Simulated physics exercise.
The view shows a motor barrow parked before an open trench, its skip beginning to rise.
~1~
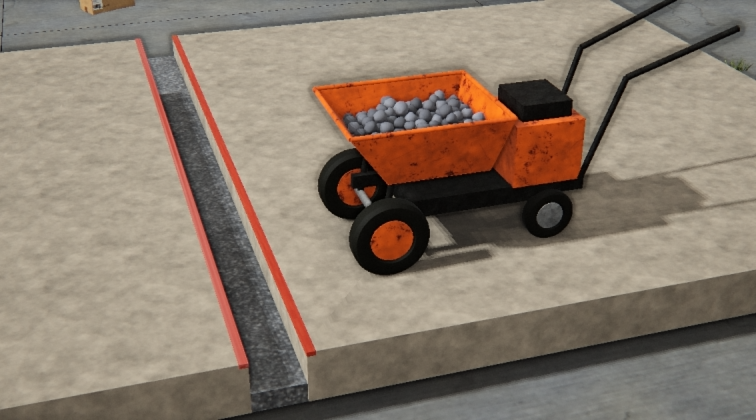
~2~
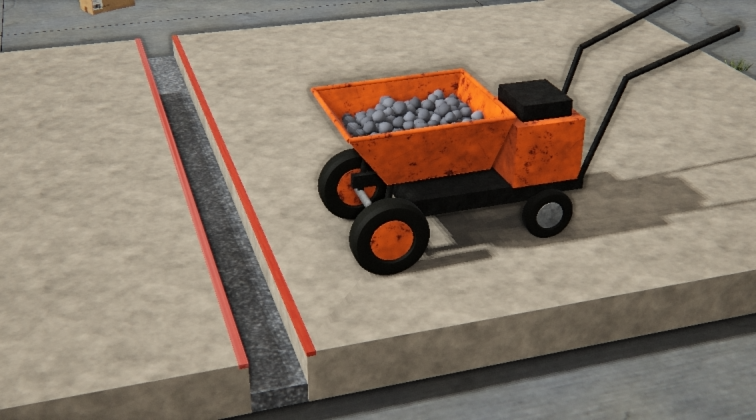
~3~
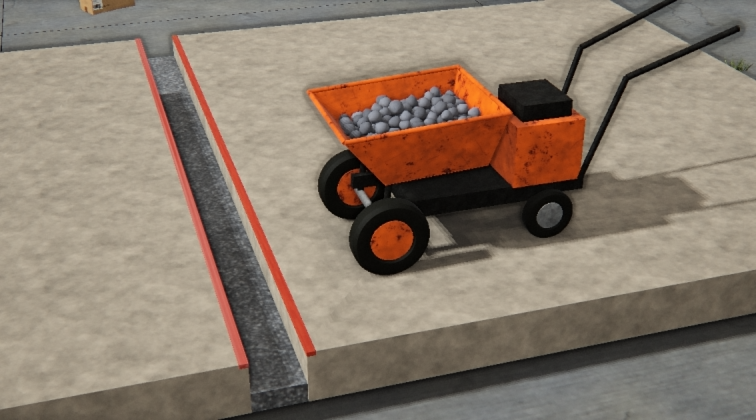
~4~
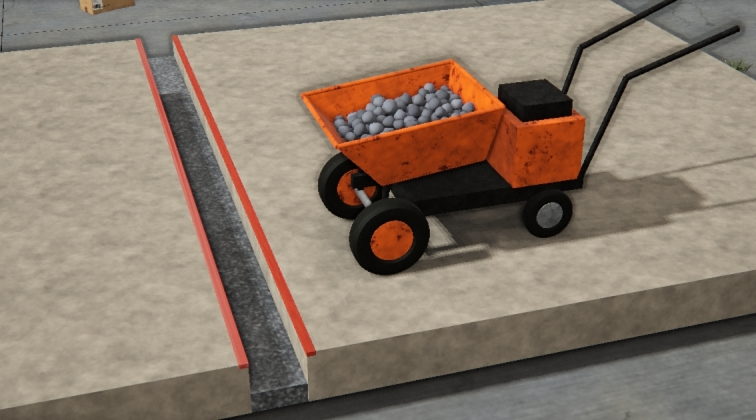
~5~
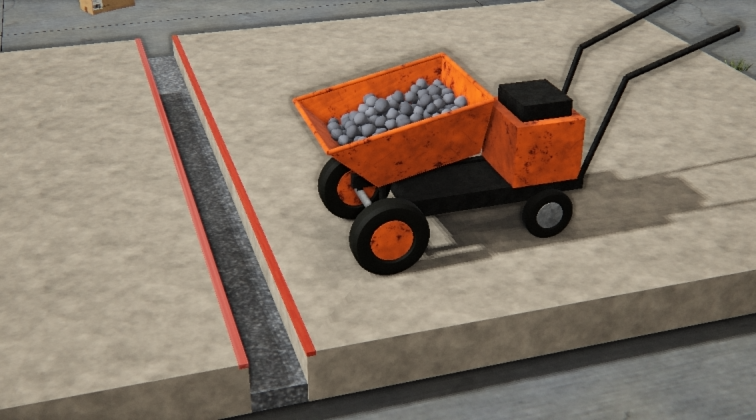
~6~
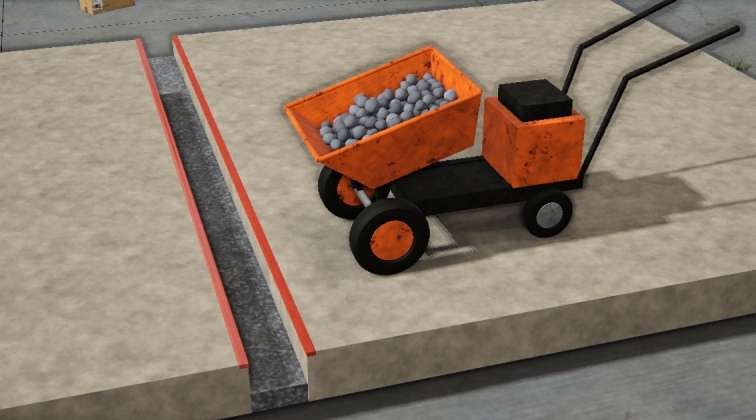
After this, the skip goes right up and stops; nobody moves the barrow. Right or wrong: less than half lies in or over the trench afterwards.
Wrong.
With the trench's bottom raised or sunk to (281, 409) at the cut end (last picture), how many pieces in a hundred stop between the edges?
Roughly 80 in a hundred.
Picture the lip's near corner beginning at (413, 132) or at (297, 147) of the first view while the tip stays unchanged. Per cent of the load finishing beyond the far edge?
0 % and 80 %.
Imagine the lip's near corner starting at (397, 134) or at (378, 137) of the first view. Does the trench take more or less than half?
Spot 1 gives the bigger portion, spot 2 gives the bigger portion.
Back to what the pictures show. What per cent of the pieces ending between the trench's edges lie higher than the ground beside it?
About 15 in a hundred.
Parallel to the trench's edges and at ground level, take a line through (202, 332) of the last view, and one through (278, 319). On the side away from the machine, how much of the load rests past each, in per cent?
Around 20 per cent for the first, and 80 per cent for the second.
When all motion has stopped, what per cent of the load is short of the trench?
Roughly 0 per cent of the load.
Soon after the last picture, skip tipped steeply; all in the skip.
A little later, skip tipped right over; most in the skip; about a quarter in or heaped over the trench; a stray few beyond it; a stray few falling.
Later still, skip tipped right over; a small part in the skip; about two thirds in or heaped over the trench; about a quarter beyond it.
At rest, skip tipped right over; most in or heaped over the trench; about a quarter beyond it.
